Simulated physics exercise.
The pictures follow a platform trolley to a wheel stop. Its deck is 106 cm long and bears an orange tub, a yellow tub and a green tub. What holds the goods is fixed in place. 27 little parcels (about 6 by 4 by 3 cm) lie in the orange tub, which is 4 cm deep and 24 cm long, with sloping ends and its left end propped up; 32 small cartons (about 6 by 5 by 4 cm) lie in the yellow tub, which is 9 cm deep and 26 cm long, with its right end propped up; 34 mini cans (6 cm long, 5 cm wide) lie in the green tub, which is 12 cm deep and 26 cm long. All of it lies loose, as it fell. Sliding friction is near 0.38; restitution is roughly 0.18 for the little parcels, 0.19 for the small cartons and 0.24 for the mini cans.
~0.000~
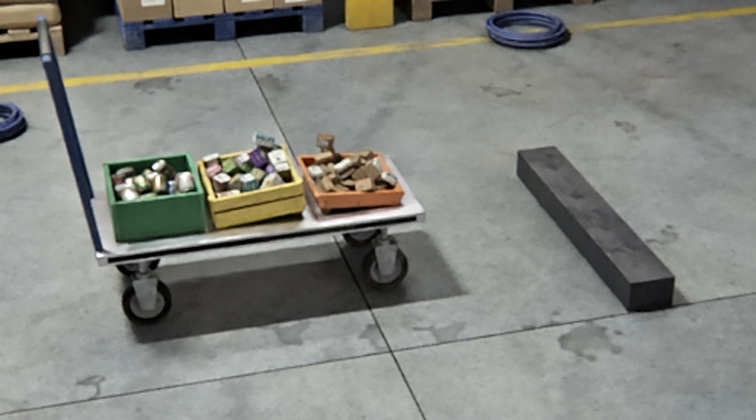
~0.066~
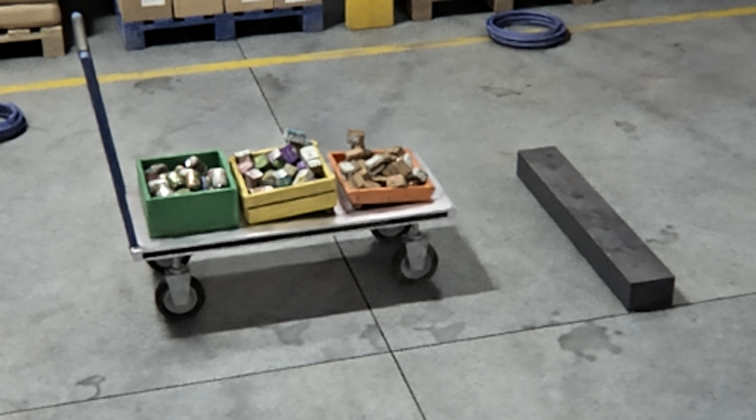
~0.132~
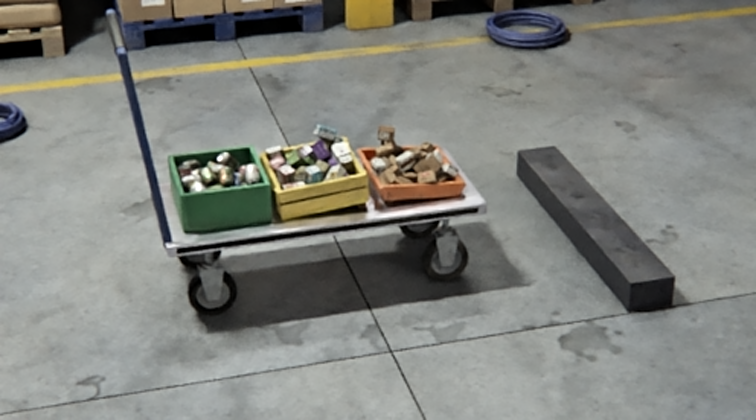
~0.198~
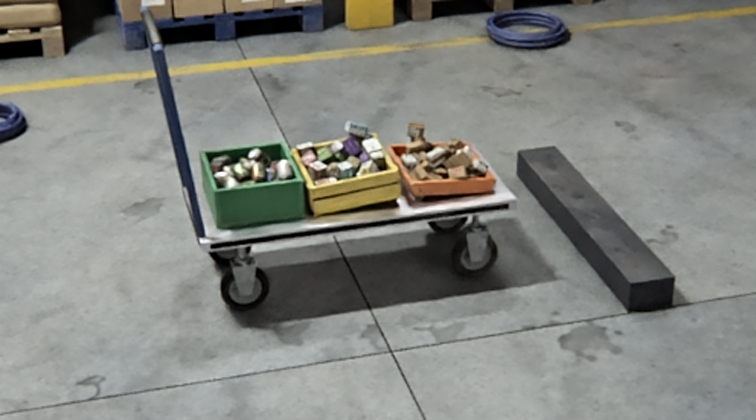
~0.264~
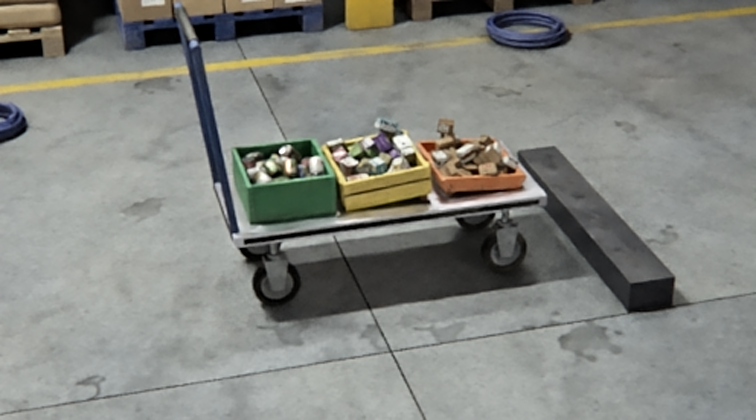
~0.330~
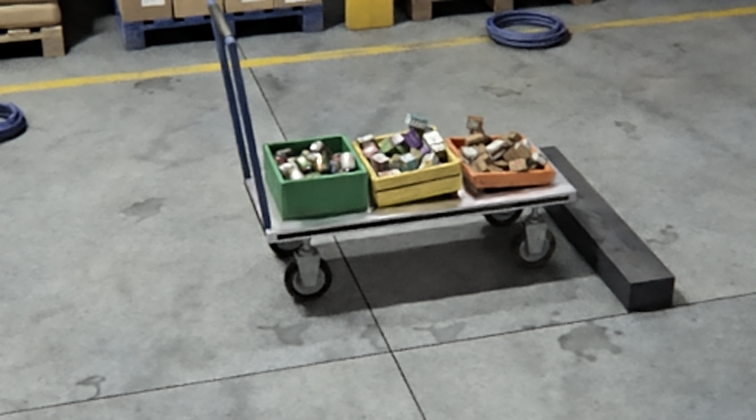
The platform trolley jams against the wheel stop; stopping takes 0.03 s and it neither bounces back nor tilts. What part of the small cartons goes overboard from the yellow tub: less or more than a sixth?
Less than a sixth of the small cartons leave the yellow tub.
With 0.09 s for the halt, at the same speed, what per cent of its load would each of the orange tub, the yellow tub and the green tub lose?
In that case orange tub 30, yellow tub 10, green tub 0 per cent.
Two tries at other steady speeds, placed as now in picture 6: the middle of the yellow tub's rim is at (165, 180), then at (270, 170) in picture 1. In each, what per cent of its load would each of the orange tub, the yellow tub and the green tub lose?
Orange tub 60 then 40, yellow tub 10 then 0, green tub 0 then 0 per cent.
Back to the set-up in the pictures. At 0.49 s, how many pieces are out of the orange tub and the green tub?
Out by then, roughly: Orange tub 0, green tub 0.
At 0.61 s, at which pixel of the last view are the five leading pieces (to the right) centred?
Around (586, 141).
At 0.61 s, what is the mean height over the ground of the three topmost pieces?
Roughly 46 cm.
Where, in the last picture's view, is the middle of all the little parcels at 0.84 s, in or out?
Around (555, 155).
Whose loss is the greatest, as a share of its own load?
The orange tub.
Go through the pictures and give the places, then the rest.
In the first picture (each is followed by its nearest rim corner in this view), yellow tub, (216, 200); orange tub, (319, 194); 65 cm short of the stop; none out.
Yellow tub, (249, 195); orange tub, (351, 190); 54 cm short of the stop, in the second picture.
Yellow tub, (282, 191); orange tub, (383, 186); 44 cm short of the stop, in the third picture.
Yellow tub, (315, 187); orange tub, (414, 182); 33 cm short of the stop, in the fourth picture.
Yellow tub, (347, 183); orange tub, (445, 178); 22 cm short of the stop, in the fifth picture.
Yellow tub, (379, 179); orange tub, (476, 174); 12 cm short of the stop; none out, in the sixth picture.
After 0.39 s, the wheels strike.
After 0.49 s, orange tub 27 in, 0 out, yellow tub 32 in, 0 out and green tub 34 in, 0 out.
After 0.61 s, orange tub 19 in, 8 out, yellow tub 30 in, 2 out and green tub 34 in, 0 out.
After 0.84 s, orange tub 17 in, 10 out, yellow tub 30 in, 2 out and green tub 34 in, 0 out.
When it is over (at 1.34 s), orange tub 16 in, 11 out, yellow tub 30 in, 2 out and green tub 34 in, 0 out. Asked share, 2 of 32, 6 per cent.
